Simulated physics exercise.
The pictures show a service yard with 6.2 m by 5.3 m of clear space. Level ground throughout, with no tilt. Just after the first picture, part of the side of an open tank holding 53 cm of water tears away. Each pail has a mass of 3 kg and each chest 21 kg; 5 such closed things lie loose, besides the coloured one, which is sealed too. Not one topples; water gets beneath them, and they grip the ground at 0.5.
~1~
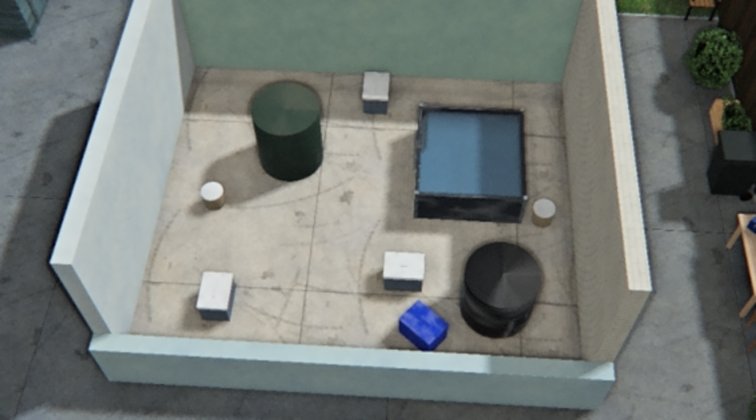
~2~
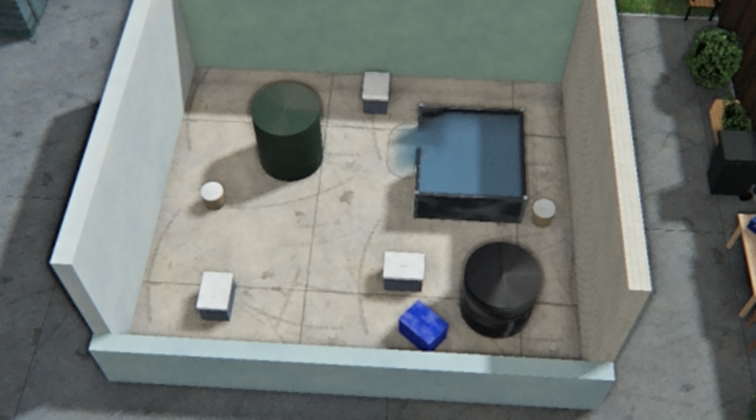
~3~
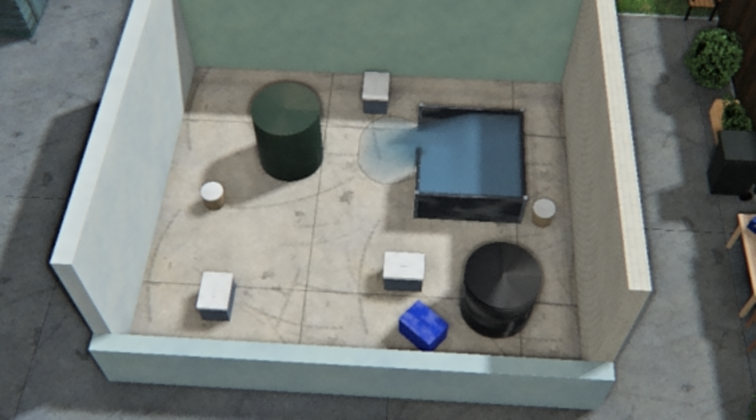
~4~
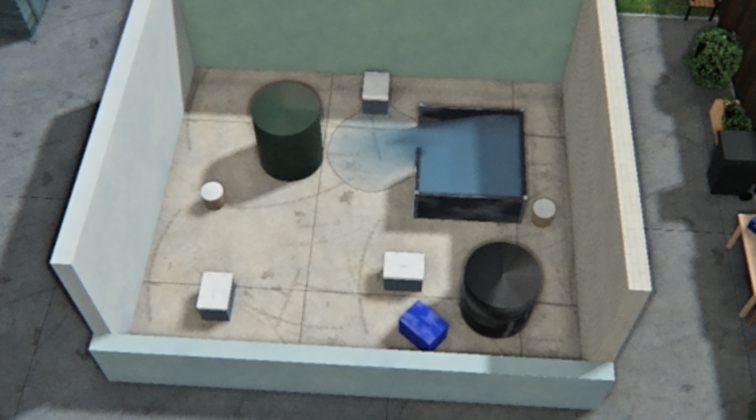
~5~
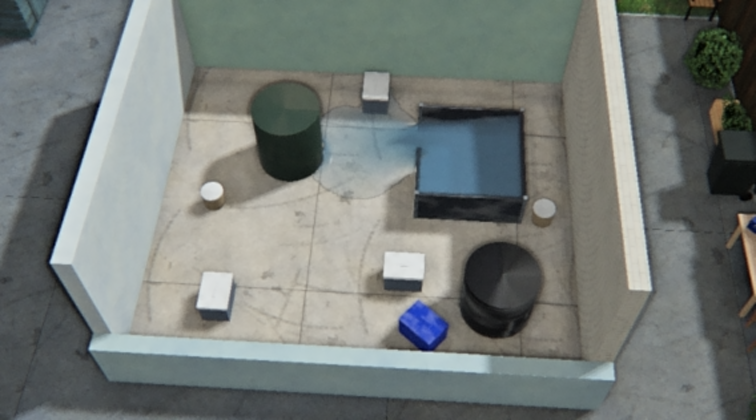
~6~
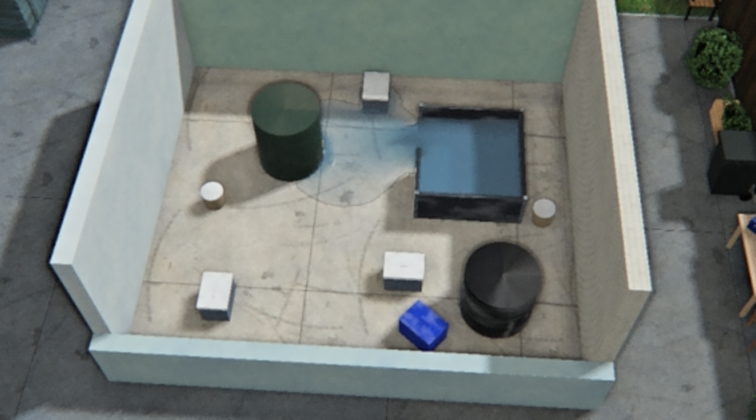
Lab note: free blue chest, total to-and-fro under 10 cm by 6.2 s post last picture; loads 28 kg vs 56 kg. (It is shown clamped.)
Light suffices.
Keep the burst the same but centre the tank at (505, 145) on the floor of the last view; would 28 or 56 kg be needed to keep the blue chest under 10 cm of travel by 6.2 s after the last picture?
In that case, simply put, the lighter one does it.
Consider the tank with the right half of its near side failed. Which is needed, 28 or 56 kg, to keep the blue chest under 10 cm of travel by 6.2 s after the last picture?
Note: High mass only.
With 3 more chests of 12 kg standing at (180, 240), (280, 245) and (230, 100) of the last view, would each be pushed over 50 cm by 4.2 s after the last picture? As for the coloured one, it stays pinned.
Results, in sequence: Exceeded / exceeded / exceeded.
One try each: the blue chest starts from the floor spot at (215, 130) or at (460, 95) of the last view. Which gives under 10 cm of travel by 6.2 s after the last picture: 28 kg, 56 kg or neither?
Try 1: Greater mass required. Try 2: Lesser mass sufficient.
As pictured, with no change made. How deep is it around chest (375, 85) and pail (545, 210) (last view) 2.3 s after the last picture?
Depth approx. 7 cm / 0 cm.
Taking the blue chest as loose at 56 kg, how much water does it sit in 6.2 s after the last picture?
About 4 cm.
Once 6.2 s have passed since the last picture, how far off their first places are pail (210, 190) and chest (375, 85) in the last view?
So the first is off by 250 centimetres, the second by 60 centimetres.
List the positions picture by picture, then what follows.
The blue chest at (424, 322) rests on the ground; water covers 2.4 m2; 0 of 6 have shifted, in the first picture.
The blue chest at (424, 322), on the bottom; water covers 2.9 m2; 0 of 6 have shifted, in the second picture.
The blue chest at (424, 322) rests on the ground; water covers 3.4 m2; 0 of 6 have shifted, in the third picture.
The blue chest at (424, 322), on the bottom; 4.2 m2 under water; 0 of 6 have shifted, in the fourth picture.
The blue chest at (424, 322) rests on the ground; water covers 4.8 m2; 0 of 6 have shifted, in the fifth picture.
The blue chest at (424, 322) rests on the ground; water covers 5.4 m2; 0 of 6 have shifted, in the sixth picture.
Then, 0.6 s after the last picture the blue chest would be 0 cm from its start with 28 kg and 0 cm from its start with 56 kg; 0 cm of water round it then.
Then, 2.3 s after the last picture the blue chest would be 0 cm from its start with 28 kg and 0 cm from its start with 56 kg; 0 cm of water round it then.
Then, 4.2 s after the last picture the blue chest would be 0 cm from its start with 28 kg and 0 cm from its start with 56 kg; 1 cm of water round it then.
Then, 6.2 s after the last picture the blue chest would be 0 cm from its start with 28 kg and 0 cm from its start with 56 kg; 4 cm of water round it then.
